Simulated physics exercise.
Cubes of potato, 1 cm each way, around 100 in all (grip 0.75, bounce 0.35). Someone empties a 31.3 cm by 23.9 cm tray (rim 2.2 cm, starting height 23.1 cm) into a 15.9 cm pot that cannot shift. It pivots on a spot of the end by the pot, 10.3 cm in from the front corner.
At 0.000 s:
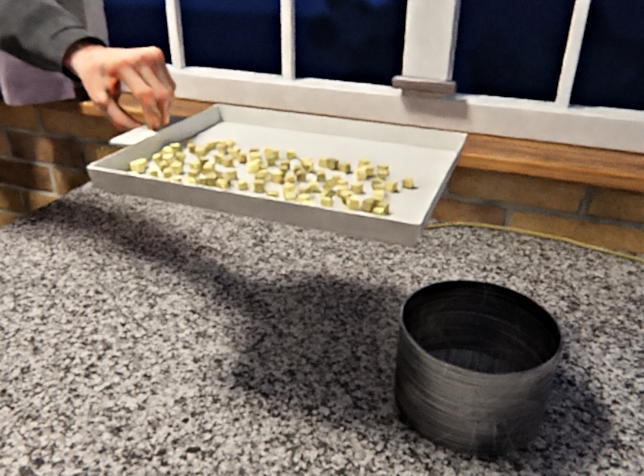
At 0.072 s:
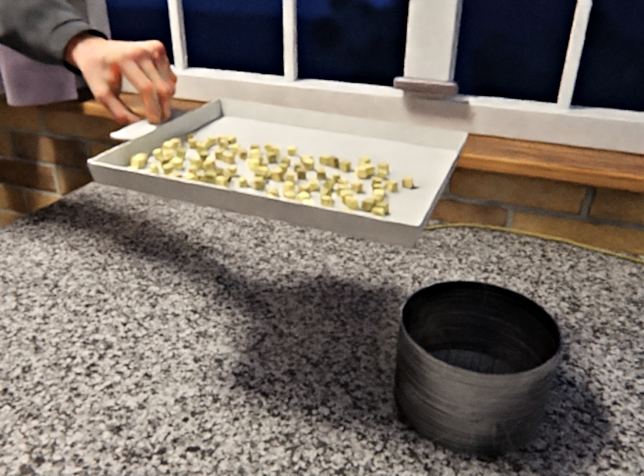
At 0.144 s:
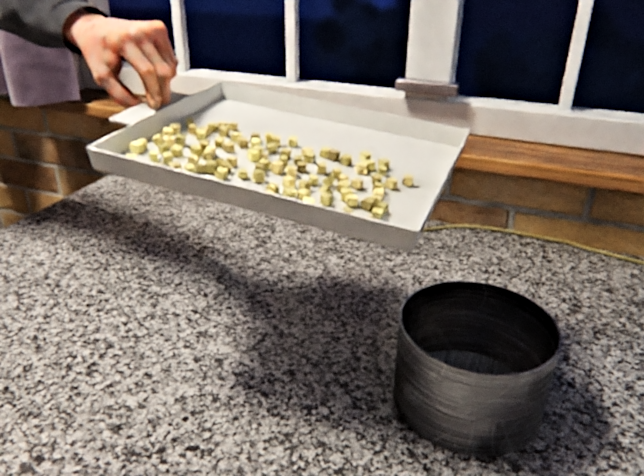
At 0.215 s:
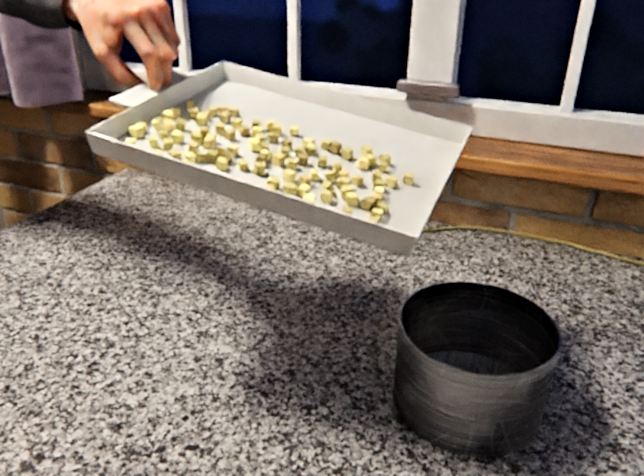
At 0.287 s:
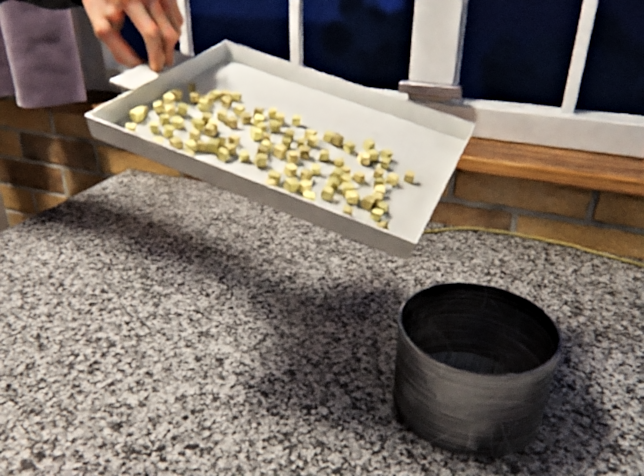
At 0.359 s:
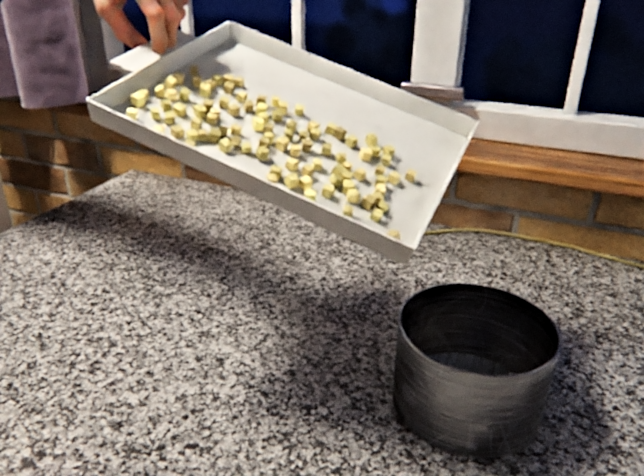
A white tray of small pale potato cubes tilts down rightward as a hand lifts its left end.
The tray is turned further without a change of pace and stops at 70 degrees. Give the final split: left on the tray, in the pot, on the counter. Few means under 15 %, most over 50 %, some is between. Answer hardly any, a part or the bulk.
Left on the tray: The bulk; in the pot: Hardly any; on the counter: A part.
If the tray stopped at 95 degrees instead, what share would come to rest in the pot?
It would be near 10 per cent.
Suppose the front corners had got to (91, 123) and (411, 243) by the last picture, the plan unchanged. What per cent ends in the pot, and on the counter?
Pot 0, counter 25.
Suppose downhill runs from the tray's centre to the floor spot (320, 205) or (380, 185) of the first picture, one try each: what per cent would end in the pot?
Some 0 and 20 per cent.
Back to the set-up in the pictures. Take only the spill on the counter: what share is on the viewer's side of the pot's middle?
Roughly 100 per cent.
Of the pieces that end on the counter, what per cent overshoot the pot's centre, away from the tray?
Some 80 per cent.
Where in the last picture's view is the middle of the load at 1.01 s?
At about (383, 231).
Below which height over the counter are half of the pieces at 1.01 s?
Some 24 cm.
Then, at 0.75 s, tilt 44 degrees; the tray holds 100 %, the pot 0 %.
After 1.01 s, tilt 60 degrees; the tray holds 90 %, the pot 0 %.
After 1.37 s, tilt 70 degrees; the tray holds 60 %, the pot 5 %.
By 2.7 s all is still; tray 55 %, pot 5 %, counter 40 %.
